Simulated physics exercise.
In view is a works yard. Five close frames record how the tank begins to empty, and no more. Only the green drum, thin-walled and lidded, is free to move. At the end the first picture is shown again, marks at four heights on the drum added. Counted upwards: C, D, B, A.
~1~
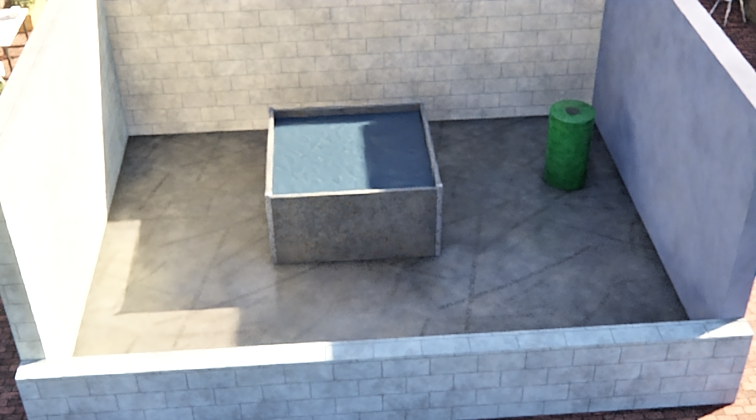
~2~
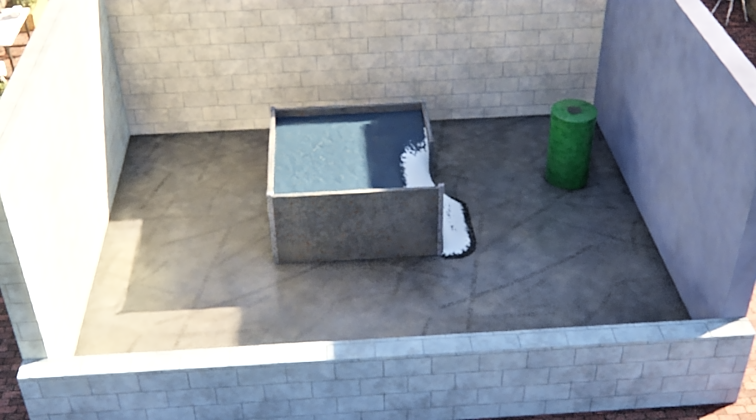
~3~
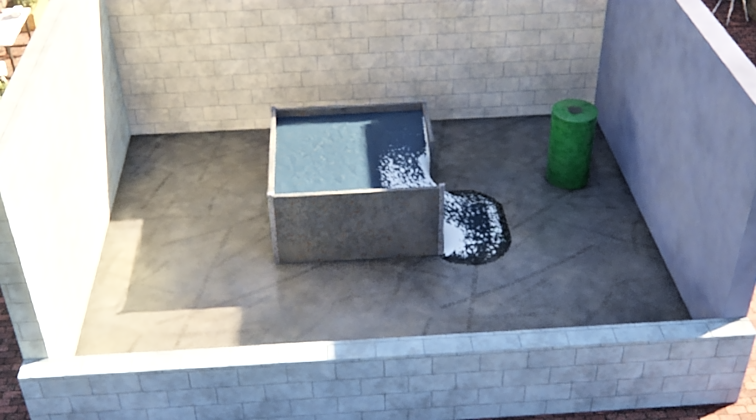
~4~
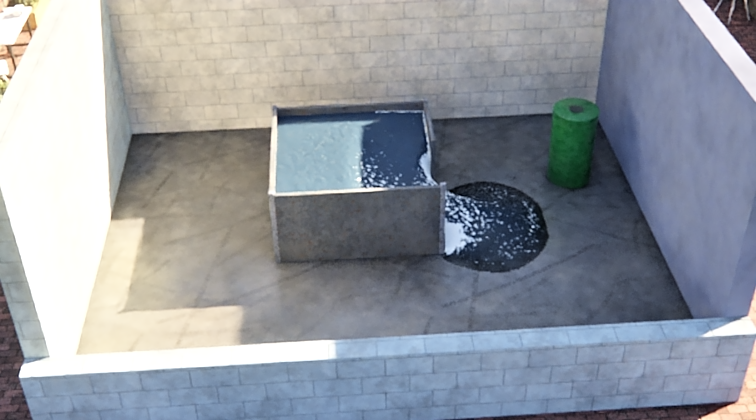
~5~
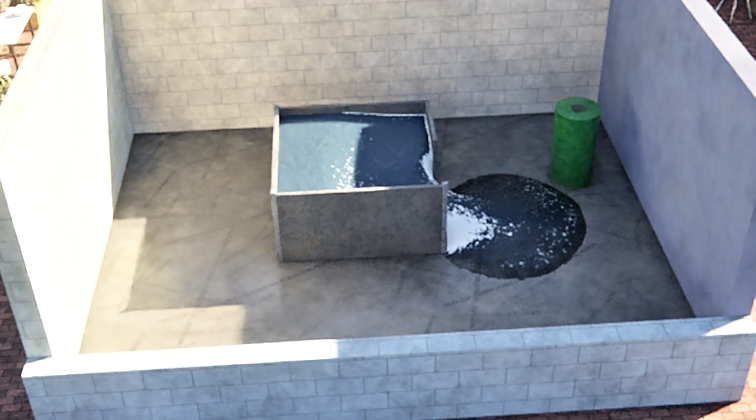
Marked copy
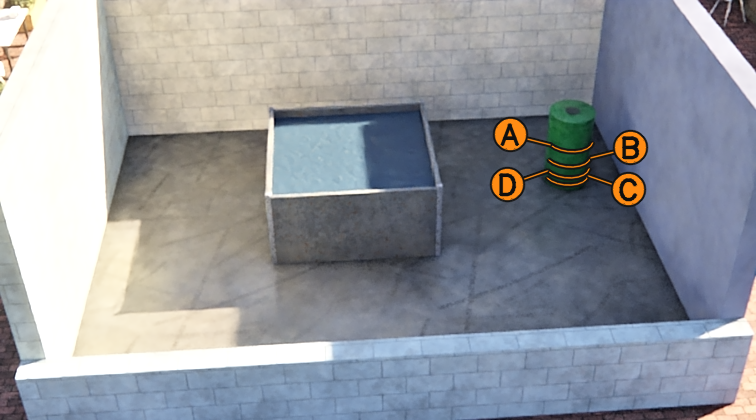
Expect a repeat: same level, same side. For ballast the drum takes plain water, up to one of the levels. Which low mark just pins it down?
Use mark B.
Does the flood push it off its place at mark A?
No, that is safe.
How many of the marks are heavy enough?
Two of the four.
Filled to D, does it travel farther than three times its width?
No.
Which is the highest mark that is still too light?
That is mark D.
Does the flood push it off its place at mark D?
Yes, that goes wrong.
On the marked copy, A at (574, 151); B at (573, 167); C at (570, 185); D at (571, 177); from the bottom up C, D, B, A.
With A, it does not move.
With B, it does not move.
With C, it is pushed about 8 times its own width away.
With D, it is pushed about twice its own width away.
